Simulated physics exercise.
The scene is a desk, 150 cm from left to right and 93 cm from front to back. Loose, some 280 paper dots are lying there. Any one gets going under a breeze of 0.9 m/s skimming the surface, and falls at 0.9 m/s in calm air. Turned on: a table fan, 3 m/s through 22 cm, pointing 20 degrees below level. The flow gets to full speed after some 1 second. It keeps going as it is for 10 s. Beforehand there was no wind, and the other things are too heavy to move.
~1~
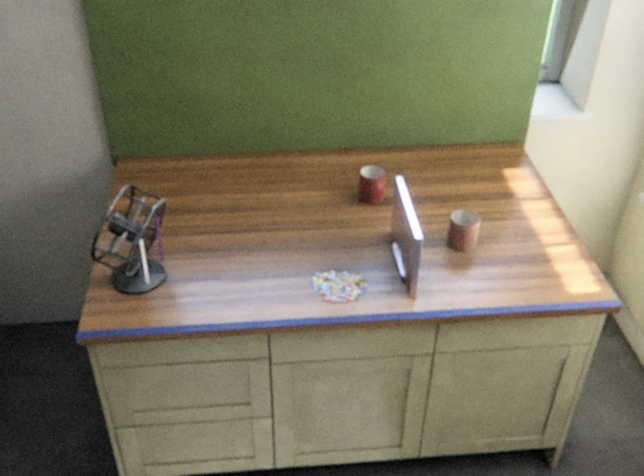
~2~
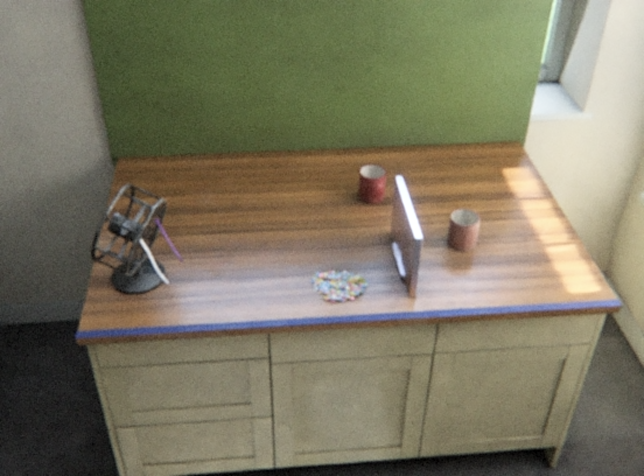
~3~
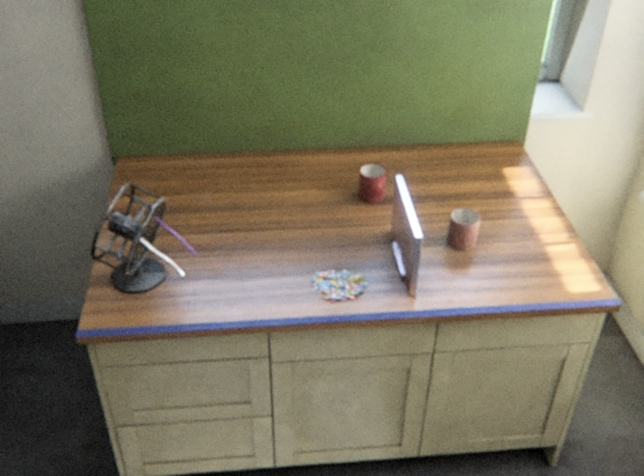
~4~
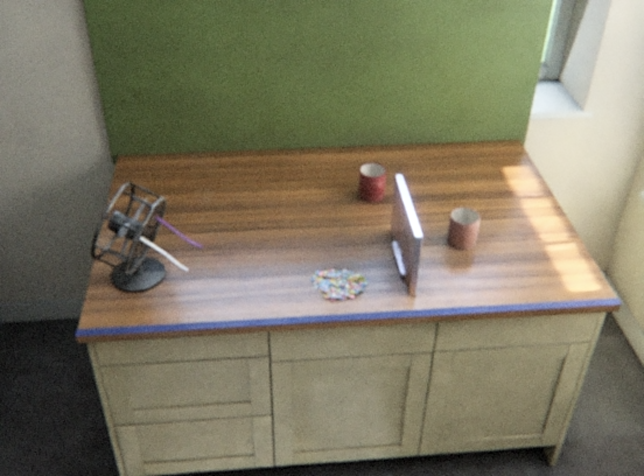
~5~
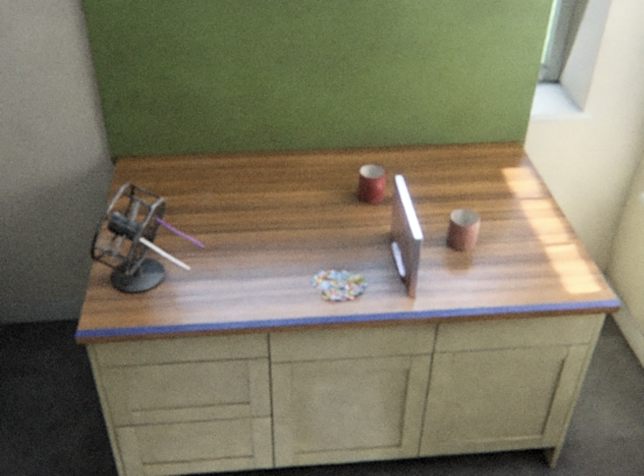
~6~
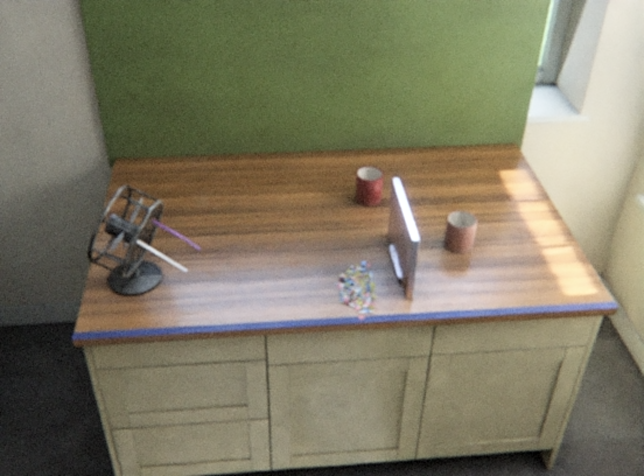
Ribbons on a small fan at the left of a wooden desk lifted and streamed rightward, and after a while most of the colourful paper dots shifted right and scattered near the laptop.
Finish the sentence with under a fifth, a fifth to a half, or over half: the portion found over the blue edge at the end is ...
The portion found there is over half.
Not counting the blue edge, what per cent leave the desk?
That works out to near 0 per cent.
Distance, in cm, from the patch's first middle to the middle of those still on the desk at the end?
I'd say around 75 cm.
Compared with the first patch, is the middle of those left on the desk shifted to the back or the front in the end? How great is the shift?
Direction: Rearward; distance: About 60 cm.
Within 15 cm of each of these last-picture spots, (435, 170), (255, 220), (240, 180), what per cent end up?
In order: About 30 %, then 0 %, then 0 %.
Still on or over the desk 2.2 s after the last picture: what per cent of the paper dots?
Around 40 %.
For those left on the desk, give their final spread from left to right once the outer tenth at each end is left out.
Around 30 cm.
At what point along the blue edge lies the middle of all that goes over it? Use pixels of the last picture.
I'd point to somewhere near (449, 318).
Then, 1.0 s after the last picture, 41 % are on the move or not yet settled, 59 % are over the blue edge; the middle of those still in play is near (393, 269).
Then, 2.2 s after the last picture, 35 % are on the move or not yet settled, 63 % are over the blue edge; the middle of those still in play is near (416, 188).
Then, 4.6 s after the last picture, 32 % are on the move or not yet settled, 65 % are over the blue edge; the middle of those still in play is near (431, 177).
Then, 9.1 s after the last picture, at the end, 66 % are over the blue edge; the middle of those still in play is near (442, 173).
